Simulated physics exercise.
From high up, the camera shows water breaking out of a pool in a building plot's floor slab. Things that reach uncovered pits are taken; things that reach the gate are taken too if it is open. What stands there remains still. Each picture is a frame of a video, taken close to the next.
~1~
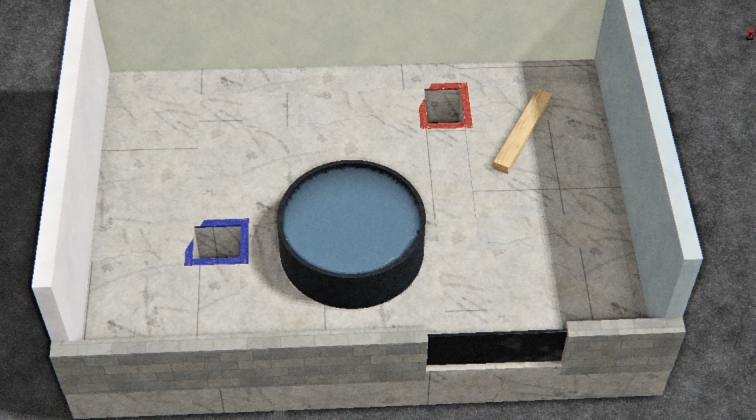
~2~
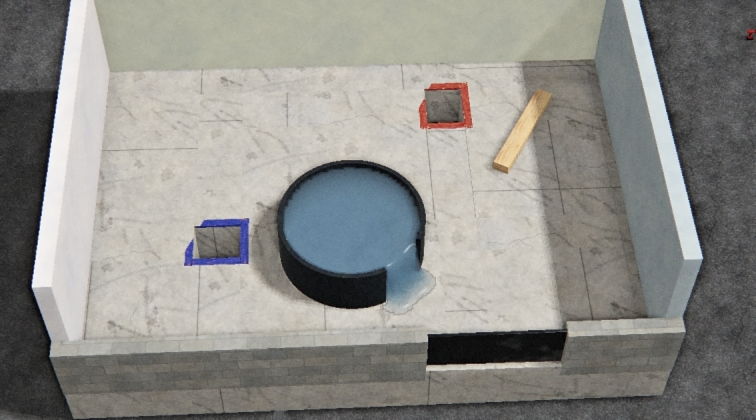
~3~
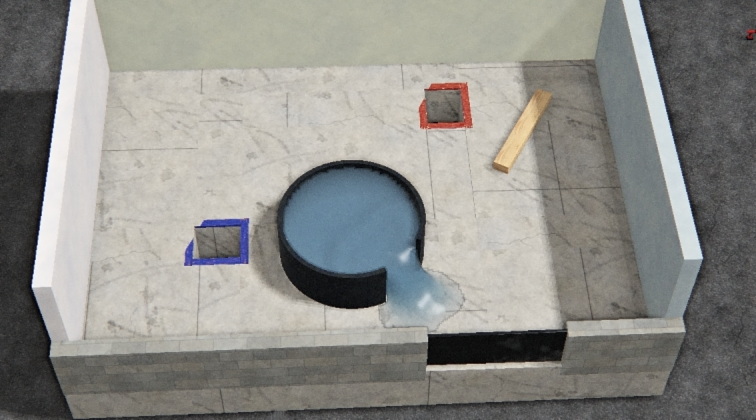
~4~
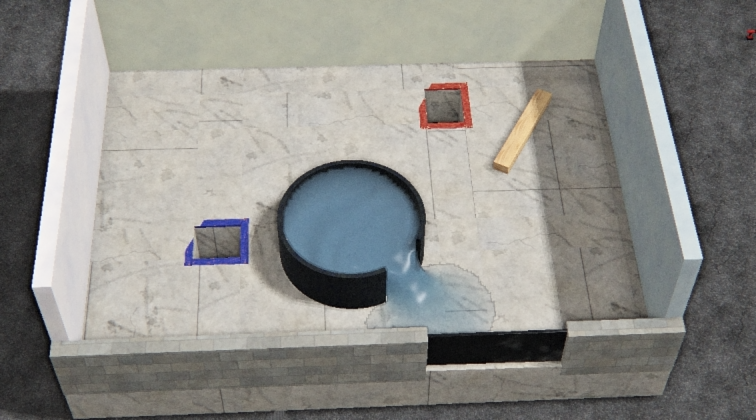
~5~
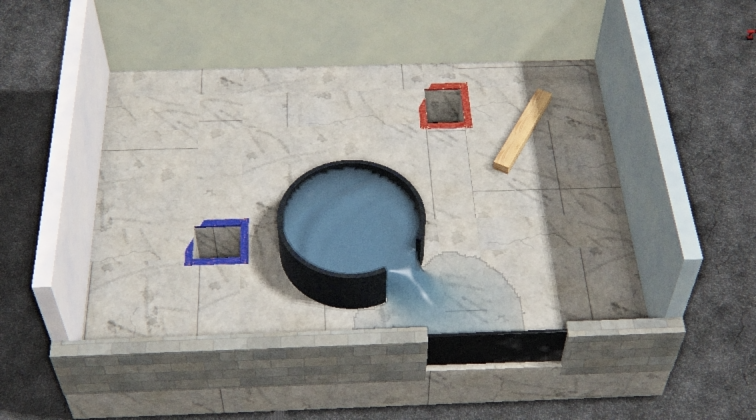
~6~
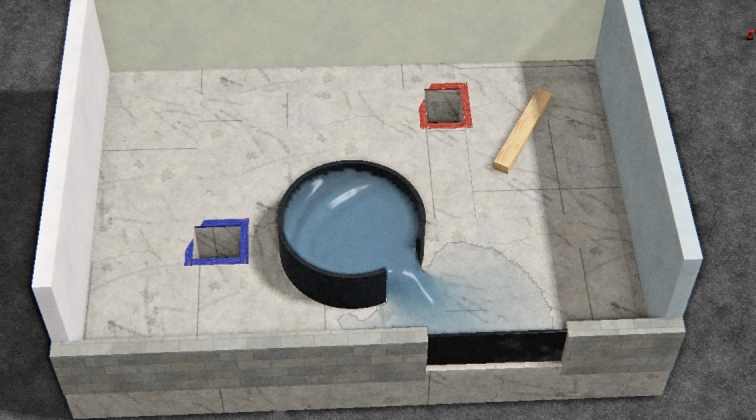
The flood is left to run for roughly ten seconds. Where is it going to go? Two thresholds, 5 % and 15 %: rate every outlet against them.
Rating by outlet: Gate - below both, blue pit - below both, red pit - between the two.
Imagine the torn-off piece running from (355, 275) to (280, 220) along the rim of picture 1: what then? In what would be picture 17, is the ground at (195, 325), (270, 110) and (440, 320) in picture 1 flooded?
In the order asked: Sodden, out of reach, sodden.
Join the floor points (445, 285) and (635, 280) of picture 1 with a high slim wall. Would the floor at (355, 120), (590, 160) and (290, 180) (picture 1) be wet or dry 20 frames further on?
Okay, the first comes out left untouched, the next soaked, and the last left untouched.
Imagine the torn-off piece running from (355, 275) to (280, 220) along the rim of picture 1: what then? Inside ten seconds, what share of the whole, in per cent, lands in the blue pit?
In percent, blue takes 15.
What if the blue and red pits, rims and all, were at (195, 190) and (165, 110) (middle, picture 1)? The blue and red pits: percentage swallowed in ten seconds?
Blue: 2 %; red: 0 %.
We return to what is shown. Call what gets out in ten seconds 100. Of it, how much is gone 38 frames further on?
Close to 20 per cent.
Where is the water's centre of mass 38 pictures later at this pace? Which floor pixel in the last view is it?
The water's centre sits above (456, 229).
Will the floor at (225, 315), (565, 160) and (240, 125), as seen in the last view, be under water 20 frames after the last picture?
One by one: Waterlogged / waterlogged / left dry.
A moment on, water covers 15 % of the floor; the gate 0 %, the blue pit 0 %, the red pit 0 %.
Next, water covers 20 % of the floor; the gate 0 %, the blue pit 0 %, the red pit 0 %.
Then, water covers 40 % of the floor; the gate 0 %, the blue pit 0 %, the red pit 0 %.
Later, water covers 60 % of the floor; the gate 0 %, the blue pit 1 %, the red pit 1 %.
In the end, water covers 85 % of the floor; the gate 0 %, the blue pit 2 %, the red pit 9 %.
